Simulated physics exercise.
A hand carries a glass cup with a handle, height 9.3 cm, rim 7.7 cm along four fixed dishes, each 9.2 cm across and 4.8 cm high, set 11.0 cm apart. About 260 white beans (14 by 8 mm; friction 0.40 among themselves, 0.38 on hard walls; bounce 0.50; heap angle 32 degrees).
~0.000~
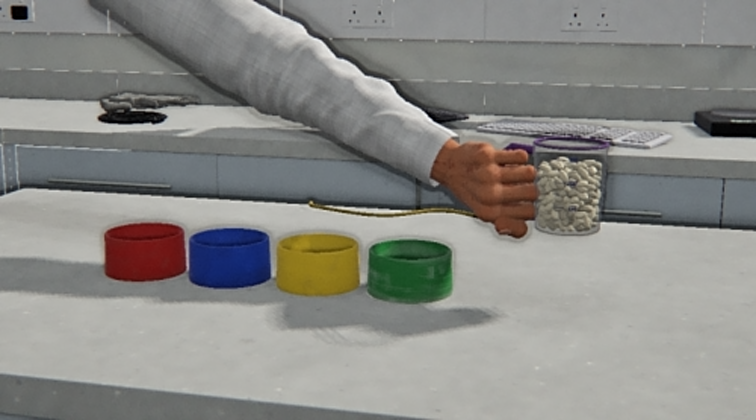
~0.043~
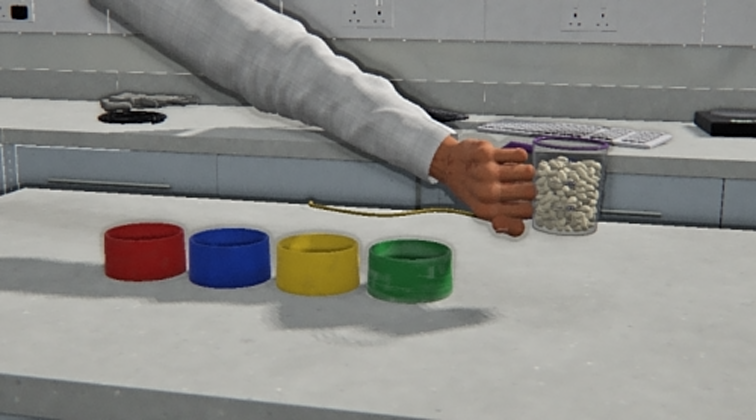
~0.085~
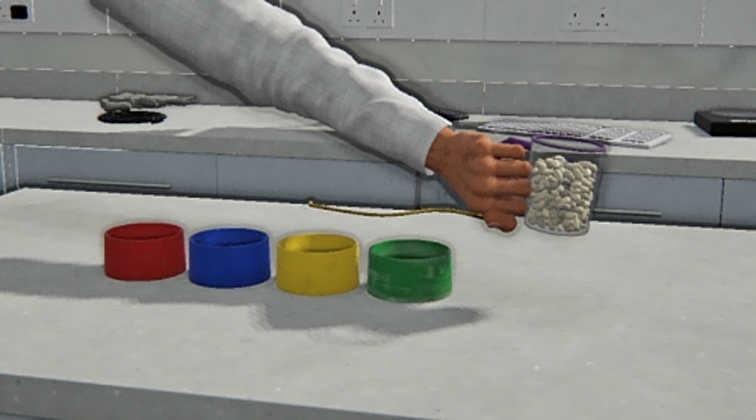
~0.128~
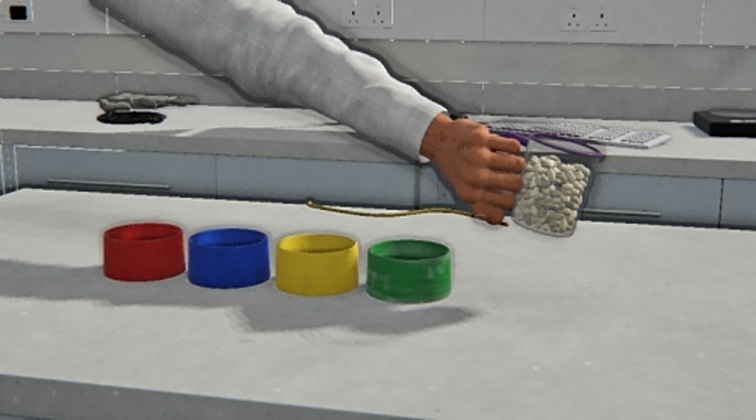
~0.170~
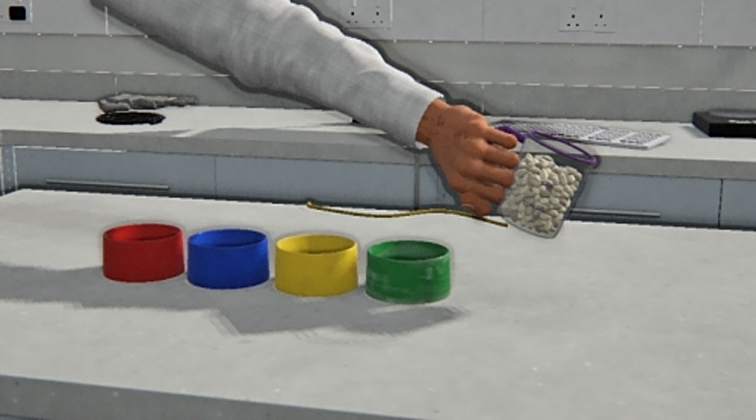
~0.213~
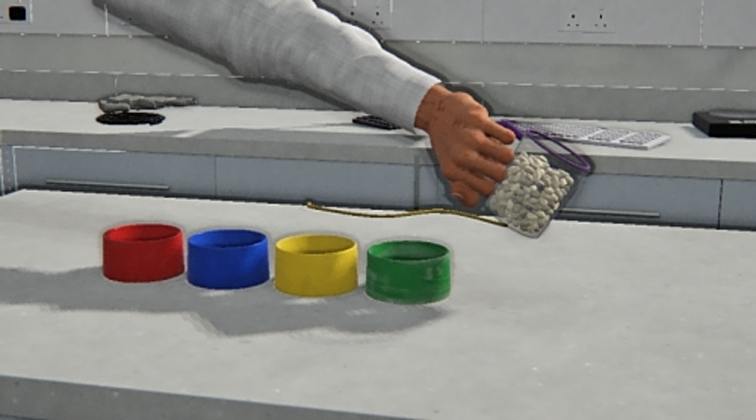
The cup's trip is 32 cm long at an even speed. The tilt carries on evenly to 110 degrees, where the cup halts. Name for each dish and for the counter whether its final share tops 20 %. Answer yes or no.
Red: No, blue: No, green: Yes, yellow: No, counter: Yes.
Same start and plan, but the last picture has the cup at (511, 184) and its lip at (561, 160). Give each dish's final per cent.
Red 0; blue 0; green 0; yellow 100.
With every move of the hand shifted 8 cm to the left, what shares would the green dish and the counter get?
Then: Green 50, counter 20.
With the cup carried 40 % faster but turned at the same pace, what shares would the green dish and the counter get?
Green 50, counter 20.
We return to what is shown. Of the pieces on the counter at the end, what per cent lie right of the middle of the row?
About 100 per cent.
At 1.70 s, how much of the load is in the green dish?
Some 35 per cent.
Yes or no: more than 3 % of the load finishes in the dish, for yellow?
Yellow yes.
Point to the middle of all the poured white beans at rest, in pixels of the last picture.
Around (431, 286).
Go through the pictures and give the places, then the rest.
Cup at (569, 186), tilt 0 degrees, lip at (608, 145), moved 0.0 cm; middle of the pieces at (571, 195); green dish at (410, 250); yellow dish at (318, 244); blue dish at (229, 238); red dish at (145, 232), in the first frame.
Cup at (567, 186), tilt 1 degrees, lip at (607, 146), moved 0.2 cm; middle of the pieces at (569, 195), in the second frame.
Cup at (562, 185), tilt 6 degrees, lip at (605, 148), moved 0.7 cm; middle of the pieces at (563, 195), in the third frame.
Cup at (553, 185), tilt 13 degrees, lip at (600, 154), moved 1.5 cm; middle of the pieces at (553, 195), in the fourth frame.
Cup at (544, 185), tilt 21 degrees, lip at (595, 161), moved 2.5 cm; middle of the pieces at (542, 195), in the fifth frame.
Cup at (535, 185), tilt 30 degrees, lip at (589, 168), moved 3.5 cm; middle of the pieces at (532, 194); green dish at (409, 251); yellow dish at (316, 245); blue dish at (228, 239); red dish at (143, 233). Its pace works out near 195 degrees a second; the hand travels 23 cm a second, in the sixth frame.
After 0.81 s, tilt 110 degrees; cup holds 60 %.
After 1.22 s, tilt 110 degrees; cup holds 15 %, green 35 %.
After 1.70 s, tilt 110 degrees; cup holds 5 %, green 35 %, yellow 10 %.
In the end, at 2.5 s, red 0 %, blue 0 %, green 35 %, yellow 10 %, counter 50 %.
